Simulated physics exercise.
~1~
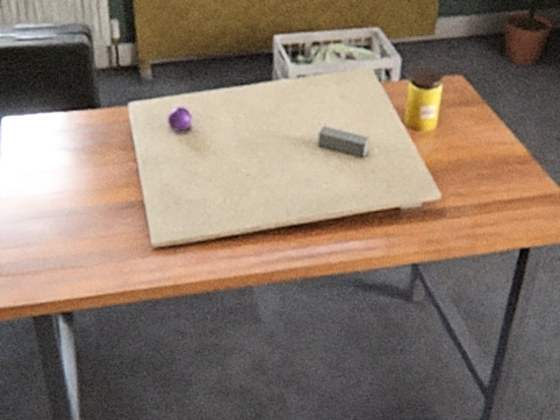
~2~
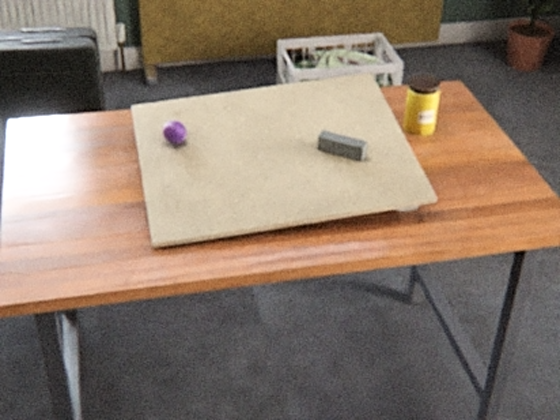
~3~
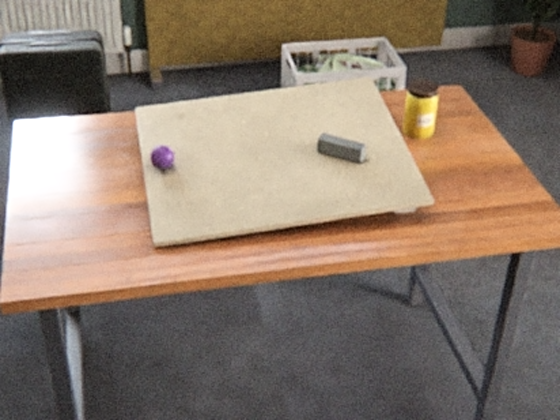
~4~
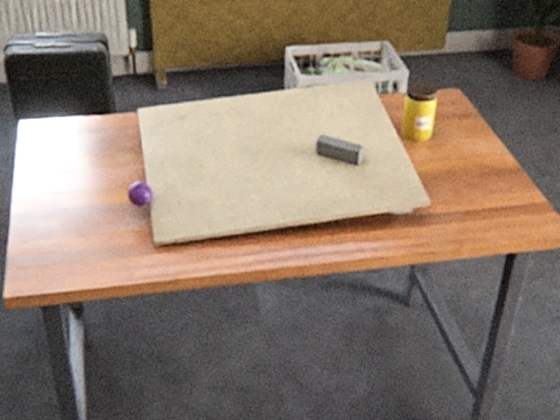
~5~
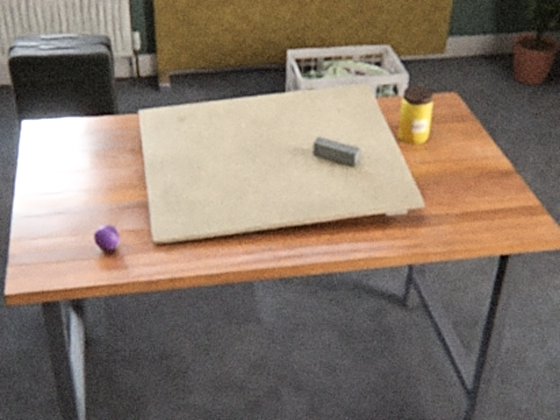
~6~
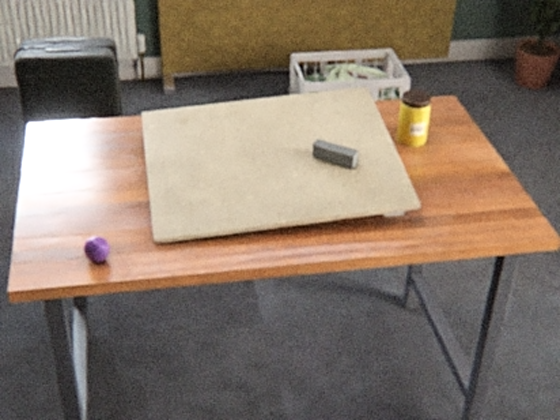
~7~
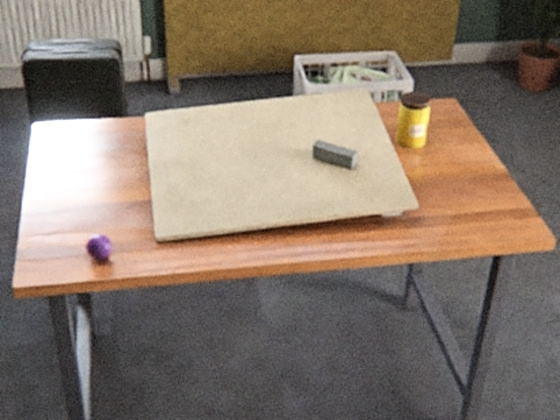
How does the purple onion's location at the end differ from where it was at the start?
At the start the purple onion is on the upper left part of the tilted board. At the end it is off the board, resting on the tabletop near the table's front left corner.
